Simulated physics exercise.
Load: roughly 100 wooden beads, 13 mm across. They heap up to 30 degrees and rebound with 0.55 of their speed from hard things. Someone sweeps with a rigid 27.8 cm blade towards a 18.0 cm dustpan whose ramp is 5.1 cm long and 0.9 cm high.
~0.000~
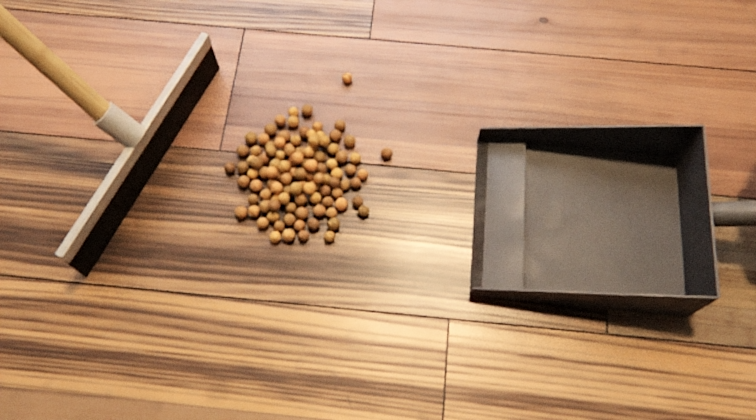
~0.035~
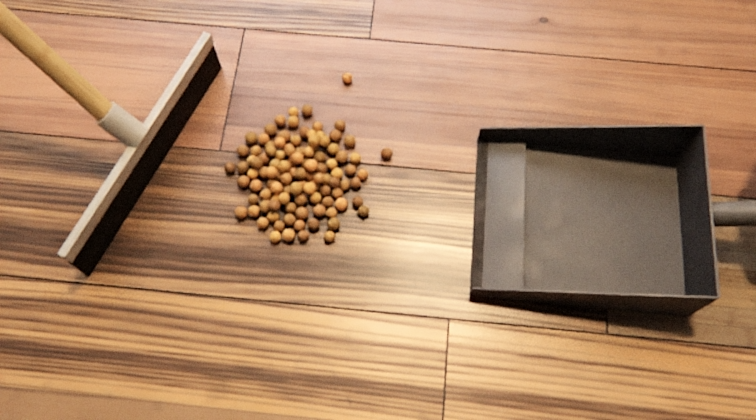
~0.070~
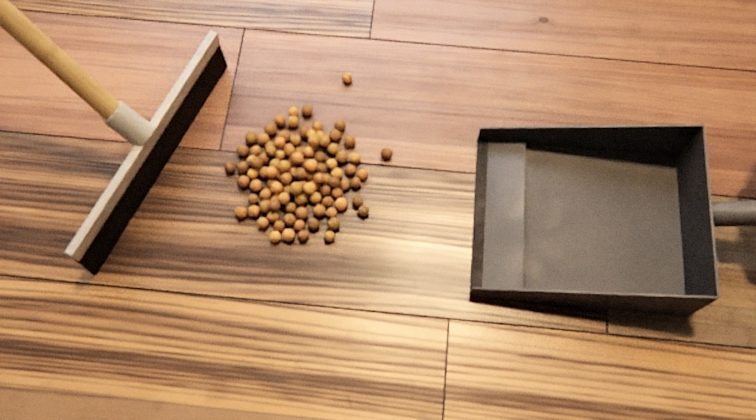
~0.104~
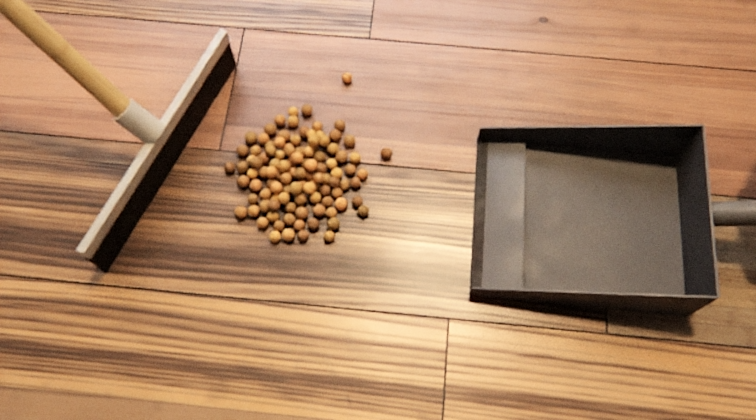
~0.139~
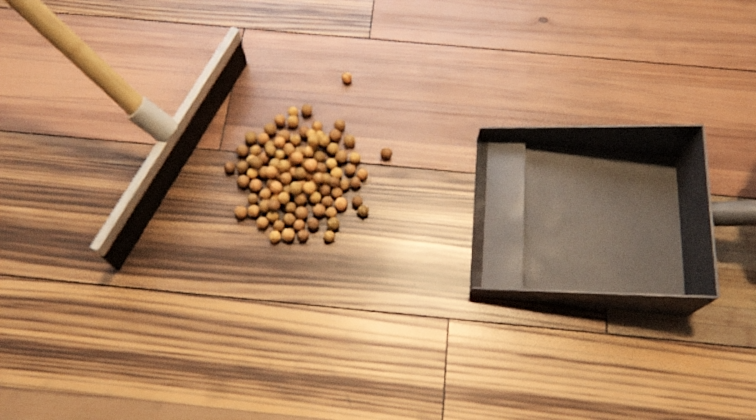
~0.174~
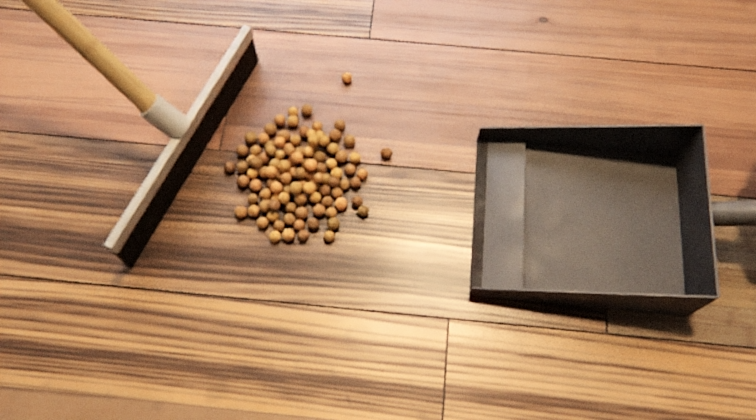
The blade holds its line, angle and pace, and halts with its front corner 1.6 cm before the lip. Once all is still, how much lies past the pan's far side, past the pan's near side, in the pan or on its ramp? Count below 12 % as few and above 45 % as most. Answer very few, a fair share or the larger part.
Far side a fair share, near side very few, pan very few.
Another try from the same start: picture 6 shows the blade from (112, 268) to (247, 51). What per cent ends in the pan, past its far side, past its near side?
Pan 20, far 5, near 20.
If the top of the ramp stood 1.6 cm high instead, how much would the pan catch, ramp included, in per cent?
Then about 0 per cent.
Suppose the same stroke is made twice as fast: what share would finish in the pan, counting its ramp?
Then about 20 per cent.
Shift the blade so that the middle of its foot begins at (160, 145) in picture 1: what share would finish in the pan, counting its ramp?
Some 0 per cent.
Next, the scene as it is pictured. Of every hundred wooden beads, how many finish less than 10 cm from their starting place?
About 15 per cent.
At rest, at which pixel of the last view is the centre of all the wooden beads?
Around (433, 202).
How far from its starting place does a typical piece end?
Some 14 cm.
After 0.51 s, middle of the blade 19 cm from the lip; 0 % over the lip, far side 10 %, near side 0 %.
After 0.73 s, middle of the blade 11 cm from the lip; 0 % over the lip, far side 15 %, near side 0 %.
After 1.07 s, middle of the blade 6 cm from the lip; 0 % over the lip, far side 15 %, near side 0 %.
By 1.5 s all is still; far side 15 %, near side 0 %, pan 0 %, in front of the lip or behind the blade 80 %.
